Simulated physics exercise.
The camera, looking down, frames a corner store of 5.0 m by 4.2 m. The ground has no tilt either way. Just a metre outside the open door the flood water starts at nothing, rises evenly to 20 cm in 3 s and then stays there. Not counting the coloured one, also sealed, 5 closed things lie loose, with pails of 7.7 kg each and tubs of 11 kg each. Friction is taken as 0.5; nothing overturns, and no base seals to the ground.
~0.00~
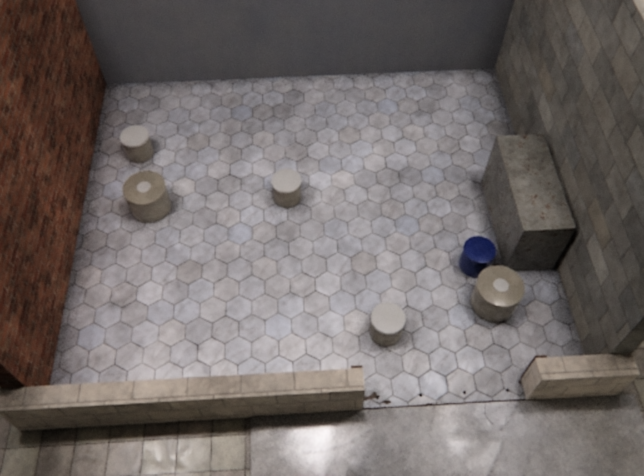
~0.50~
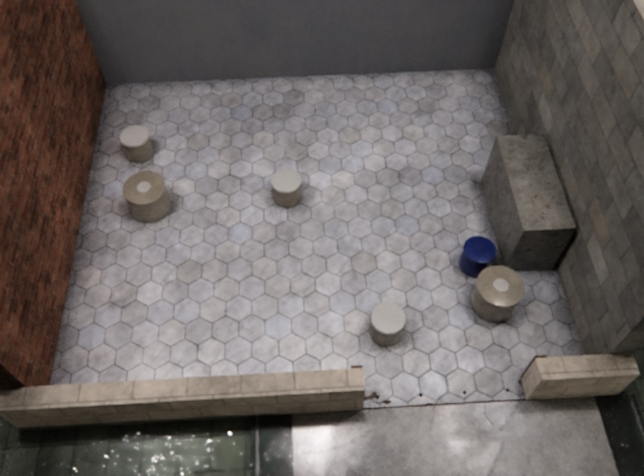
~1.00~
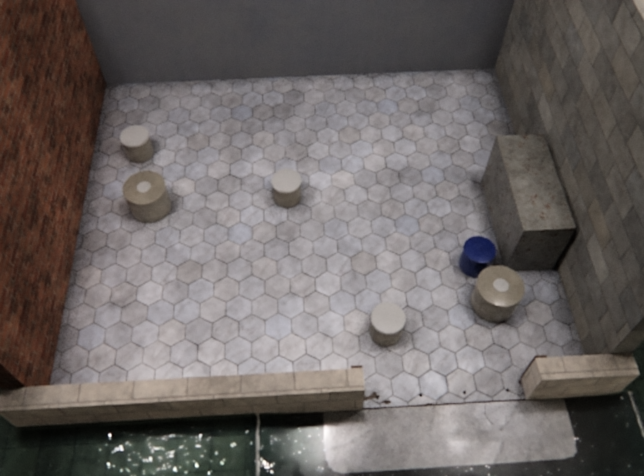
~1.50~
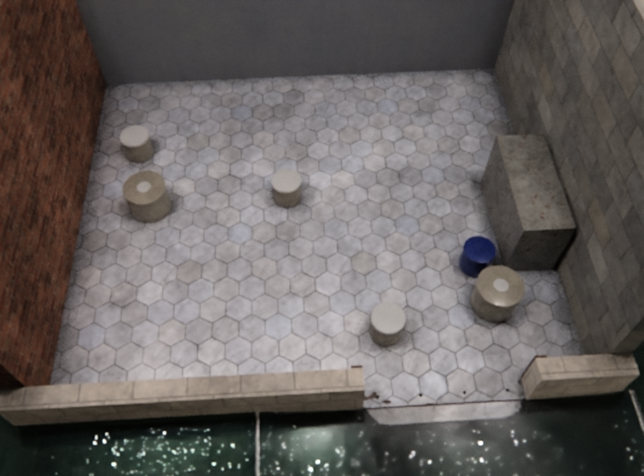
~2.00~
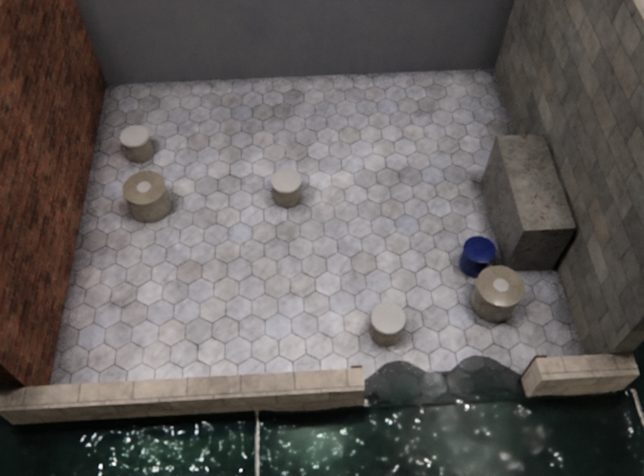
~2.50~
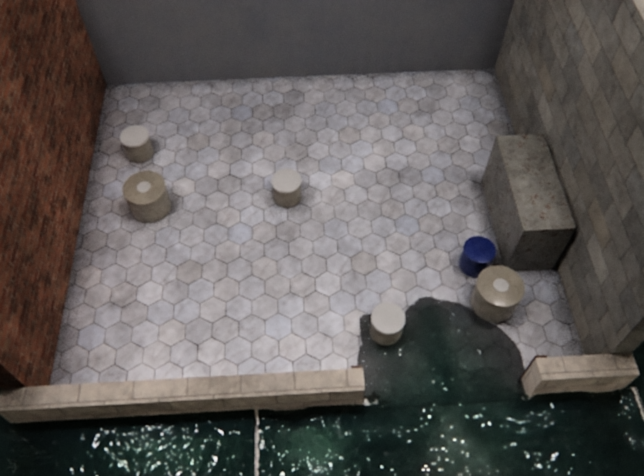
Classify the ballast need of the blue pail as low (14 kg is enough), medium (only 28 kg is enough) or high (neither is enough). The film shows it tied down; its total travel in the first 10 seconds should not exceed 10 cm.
Medium.
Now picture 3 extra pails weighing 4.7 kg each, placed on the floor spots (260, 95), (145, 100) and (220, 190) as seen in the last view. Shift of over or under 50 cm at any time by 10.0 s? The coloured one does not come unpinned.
In that order: Over, over, short of it.
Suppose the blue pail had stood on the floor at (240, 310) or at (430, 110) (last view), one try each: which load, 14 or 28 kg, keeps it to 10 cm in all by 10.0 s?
In that order: Both loads work; both loads work.
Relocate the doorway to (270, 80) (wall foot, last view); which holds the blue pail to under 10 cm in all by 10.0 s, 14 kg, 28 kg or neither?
Then the lighter mass suffices.
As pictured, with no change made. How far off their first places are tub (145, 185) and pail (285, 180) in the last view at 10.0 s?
The first is 5 cm from its start, the second 50 cm.
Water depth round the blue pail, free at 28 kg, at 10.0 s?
8 cm, roughly.
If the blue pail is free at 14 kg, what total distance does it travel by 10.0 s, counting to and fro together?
Close to 60 centimetres all told.
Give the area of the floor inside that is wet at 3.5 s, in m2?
Roughly 3.5 m2 of it is wet.
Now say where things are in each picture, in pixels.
In the first picture, the blue pail at (480, 249) rests on the ground; water covers 0.0 m2; 0 of 6 have shifted.
In the second picture, the blue pail at (480, 249), on the bottom; water covers 0.0 m2; 0 of 6 have shifted.
In the third picture, the blue pail at (480, 249), on the bottom; water covers 0.0 m2; 0 of 6 have shifted.
In the fourth picture, the blue pail at (480, 249) rests on the ground; water covers 0.0 m2; 0 of 6 have shifted.
In the fifth picture, the blue pail at (480, 249) rests on the ground; 0.2 m2 under water; 0 of 6 have shifted.
In the sixth picture, the blue pail at (480, 249), on the bottom; 0.9 m2 under water; 0 of 6 have shifted.
After 3.5 s the blue pail would be 0 cm from its start with 14 kg and 0 cm from its start with 28 kg; 4 cm of water round it then.
After 4.5 s the blue pail would be 15 cm from its start with 14 kg and 0 cm from its start with 28 kg; 8 cm of water round it then.
After 7.0 s the blue pail would be 56 cm from its start with 14 kg and 0 cm from its start with 28 kg; 7 cm of water round it then.
After 10.0 s the blue pail would be 64 cm from its start with 14 kg and 0 cm from its start with 28 kg; 8 cm of water round it then.
